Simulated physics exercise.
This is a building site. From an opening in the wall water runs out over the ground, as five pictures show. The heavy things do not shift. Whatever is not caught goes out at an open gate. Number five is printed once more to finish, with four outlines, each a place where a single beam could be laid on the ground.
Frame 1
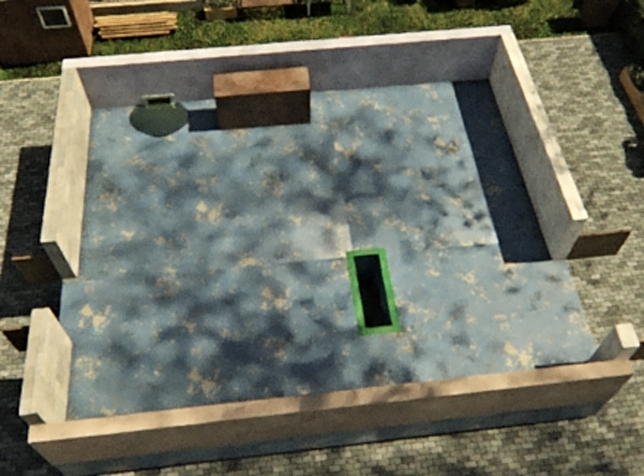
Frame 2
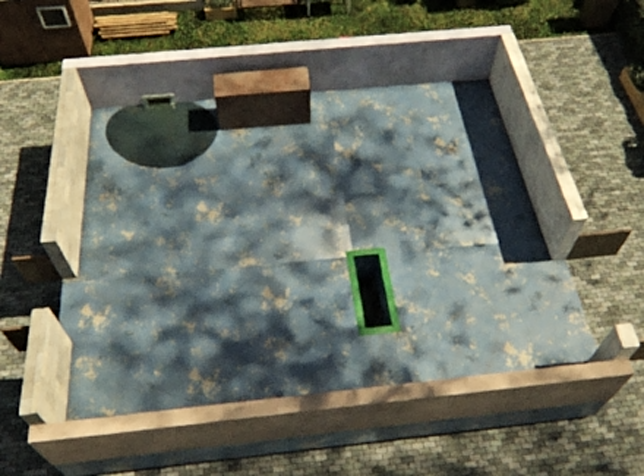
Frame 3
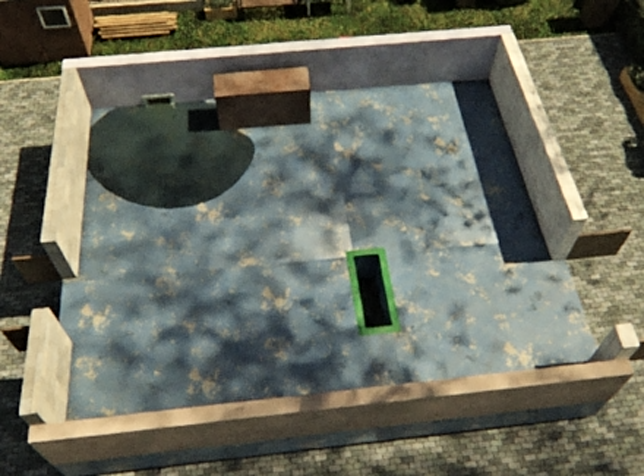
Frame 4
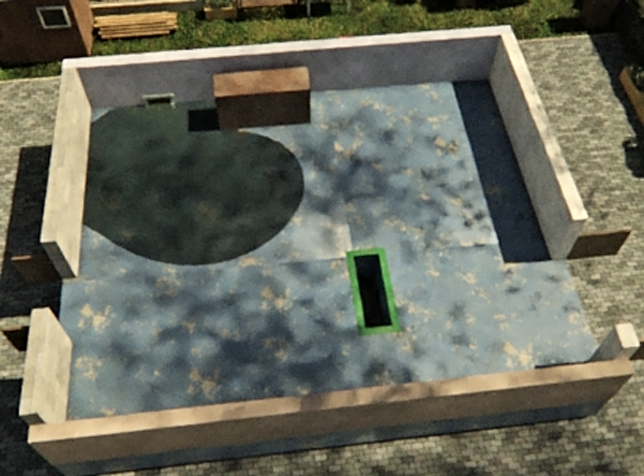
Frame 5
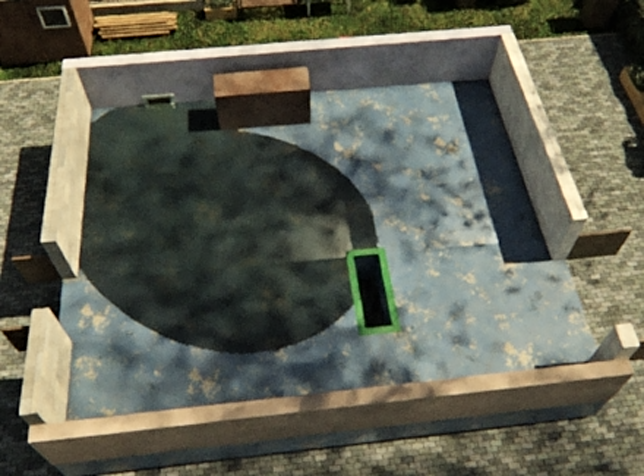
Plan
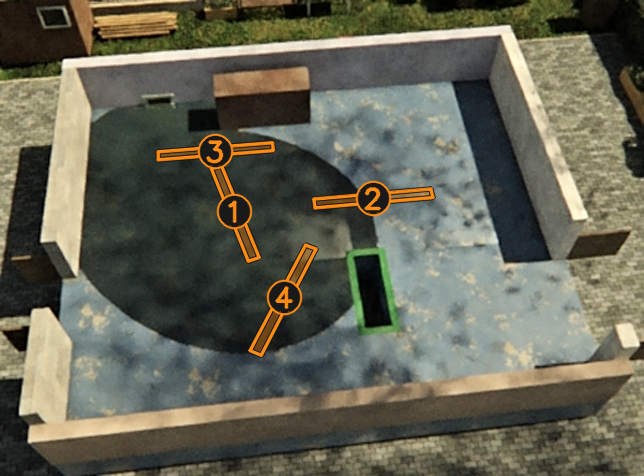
A walled yard with a blotchy blue-grey floor lay still while a dark wet patch spread from the back left corner, growing frame-wide across the left side until its edge reached beside the green-edged drain.
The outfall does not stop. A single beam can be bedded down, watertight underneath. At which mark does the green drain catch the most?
Use place 2.
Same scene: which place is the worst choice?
3.
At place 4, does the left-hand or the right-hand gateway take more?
The right gate.
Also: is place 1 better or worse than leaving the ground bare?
Worse.
On the marked copy, 1 from (216, 167) to (253, 259); 2 from (314, 203) to (431, 193); 3 from (158, 155) to (272, 146); 4 from (255, 352) to (310, 247).
If 1 is chosen, about 15 % of the stream goes into the green drain, about 82 % out by the gates.
If 2 is chosen, about 25 % of the stream goes into the green drain, about 72 % out by the gates.
If 3 is chosen, about 10 % of the stream goes into the green drain, about 87 % out by the gates.
If 4 is chosen, about 18 % of the stream goes into the green drain, about 77 % out by the gates.
